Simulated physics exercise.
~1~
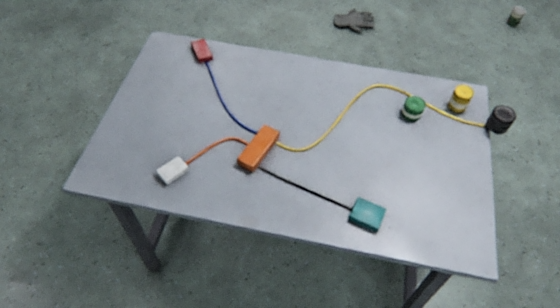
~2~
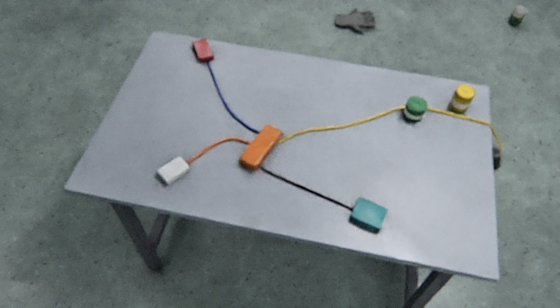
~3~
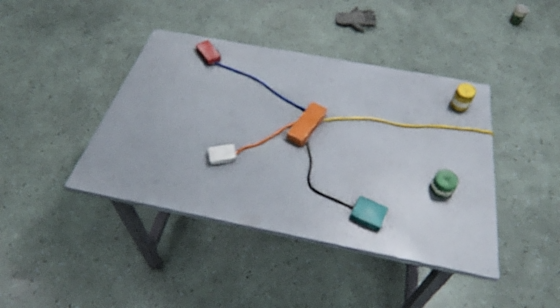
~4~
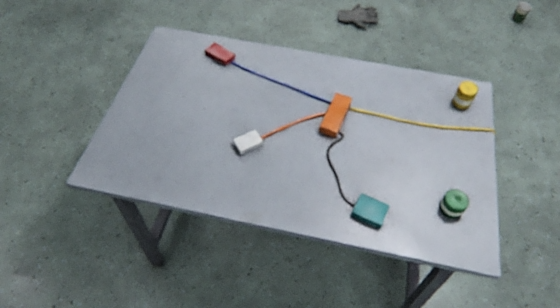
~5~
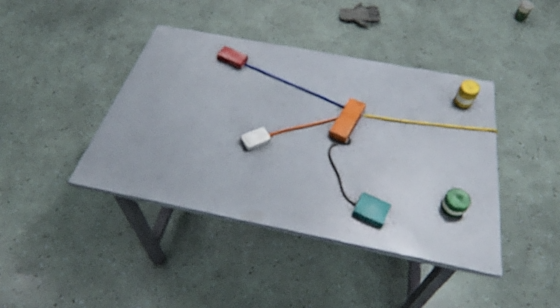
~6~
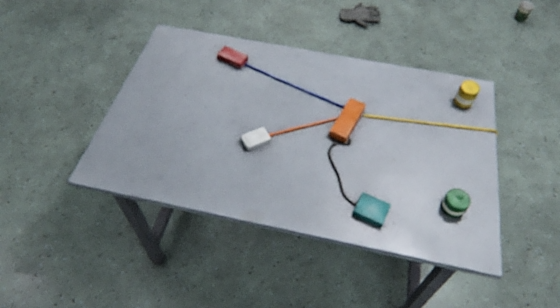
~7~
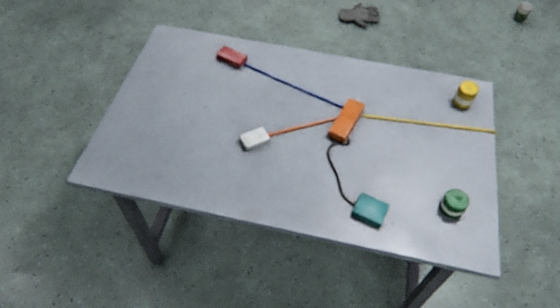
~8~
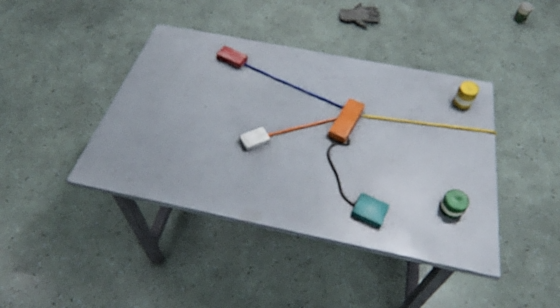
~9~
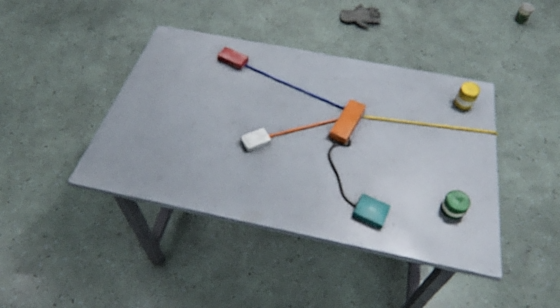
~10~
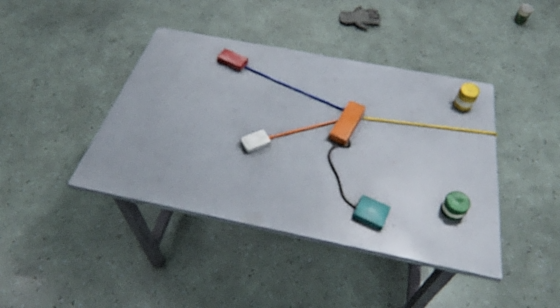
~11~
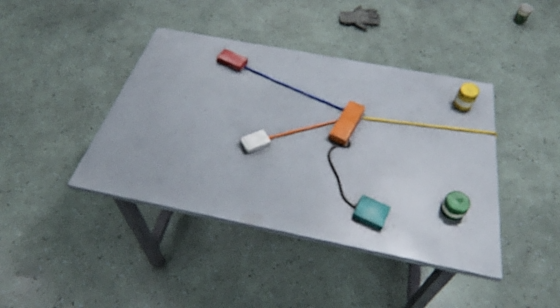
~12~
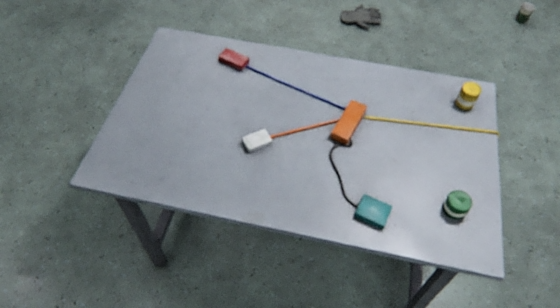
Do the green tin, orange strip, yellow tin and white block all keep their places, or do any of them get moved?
Some get moved. The green tin, the orange strip and the white block all leave their places, while the yellow tin stays put.
